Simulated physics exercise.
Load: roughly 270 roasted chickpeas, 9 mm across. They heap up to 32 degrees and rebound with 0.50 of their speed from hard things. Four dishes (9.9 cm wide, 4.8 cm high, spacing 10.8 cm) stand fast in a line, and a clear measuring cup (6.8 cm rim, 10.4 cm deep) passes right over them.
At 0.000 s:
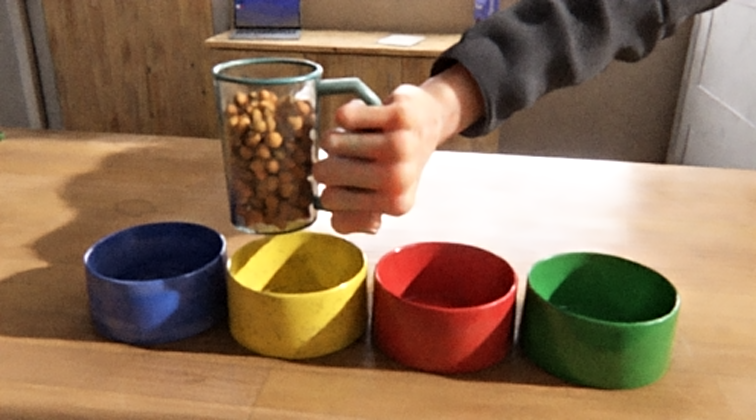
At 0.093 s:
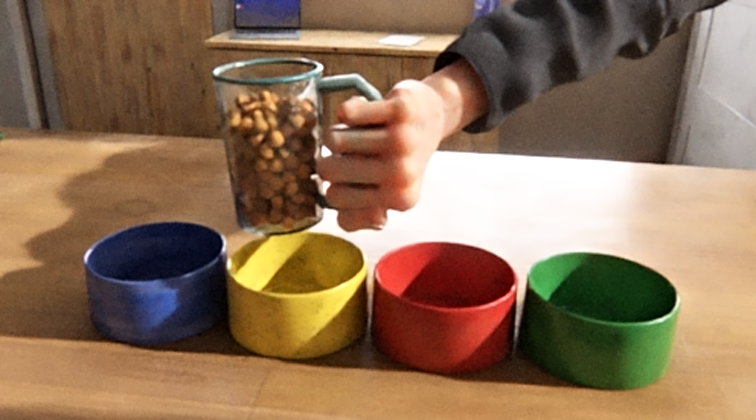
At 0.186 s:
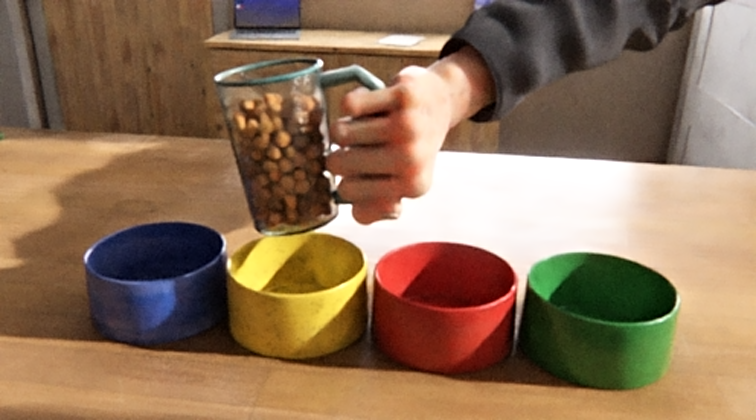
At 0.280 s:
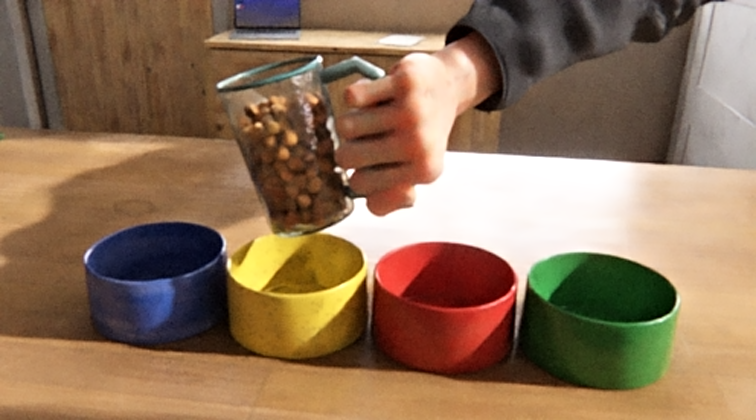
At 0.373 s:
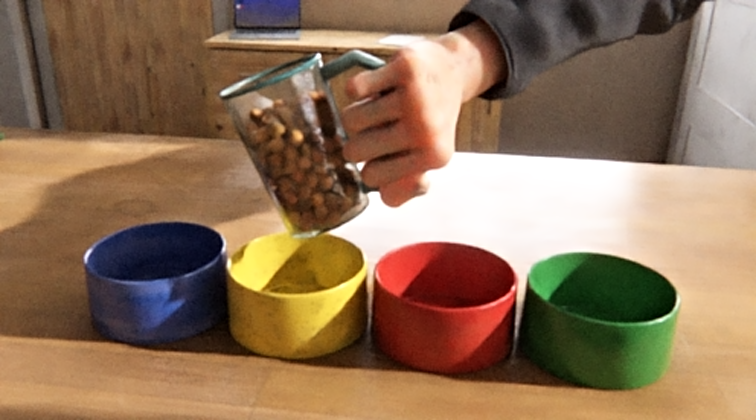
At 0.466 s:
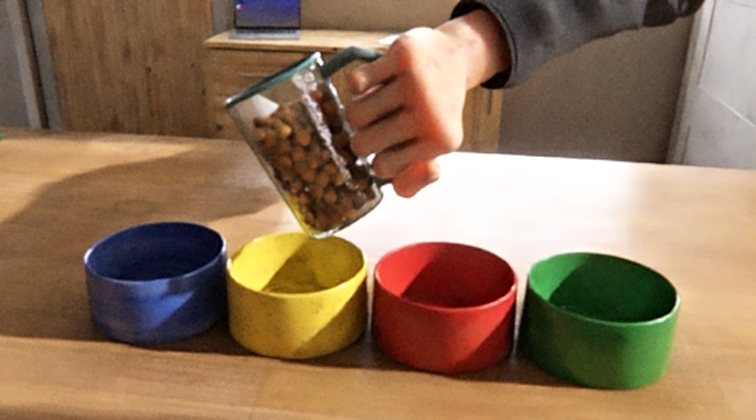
A hand held a clear measuring cup of roasted chickpeas above a row of blue, yellow, red and green dishes, then tilted it steadily to the left while moving it slightly right.
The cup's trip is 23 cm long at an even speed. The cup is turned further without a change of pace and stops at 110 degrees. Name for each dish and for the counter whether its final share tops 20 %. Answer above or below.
Red dish: Above; blue dish: Below; green dish: Below; yellow dish: Above; on the counter: Below.
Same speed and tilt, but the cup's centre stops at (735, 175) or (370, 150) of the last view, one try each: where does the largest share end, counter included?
Most goes to: Yellow; yellow.
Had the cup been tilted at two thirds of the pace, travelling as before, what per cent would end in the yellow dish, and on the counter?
Then: Yellow 0; counter 0.
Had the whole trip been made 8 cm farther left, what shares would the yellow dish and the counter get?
Yellow 80; counter 10.
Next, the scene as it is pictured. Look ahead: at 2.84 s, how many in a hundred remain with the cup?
Some 0 per cent of the load.
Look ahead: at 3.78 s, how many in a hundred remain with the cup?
Roughly 0 per cent.
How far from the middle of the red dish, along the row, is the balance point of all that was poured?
Some 7 cm to the left.
After 1.89 s, tilt 110 degrees; cup holds 55 %, yellow 40 %.
Then, at 2.84 s, tilt 110 degrees; cup holds 0 %, red 35 %, yellow 60 %.
After 3.78 s, tilt 110 degrees; cup holds 0 %, red 35 %, yellow 60 %.
At rest (4.1 s), red 35 %, blue 0 %, green 0 %, yellow 55 %, counter 10 %.
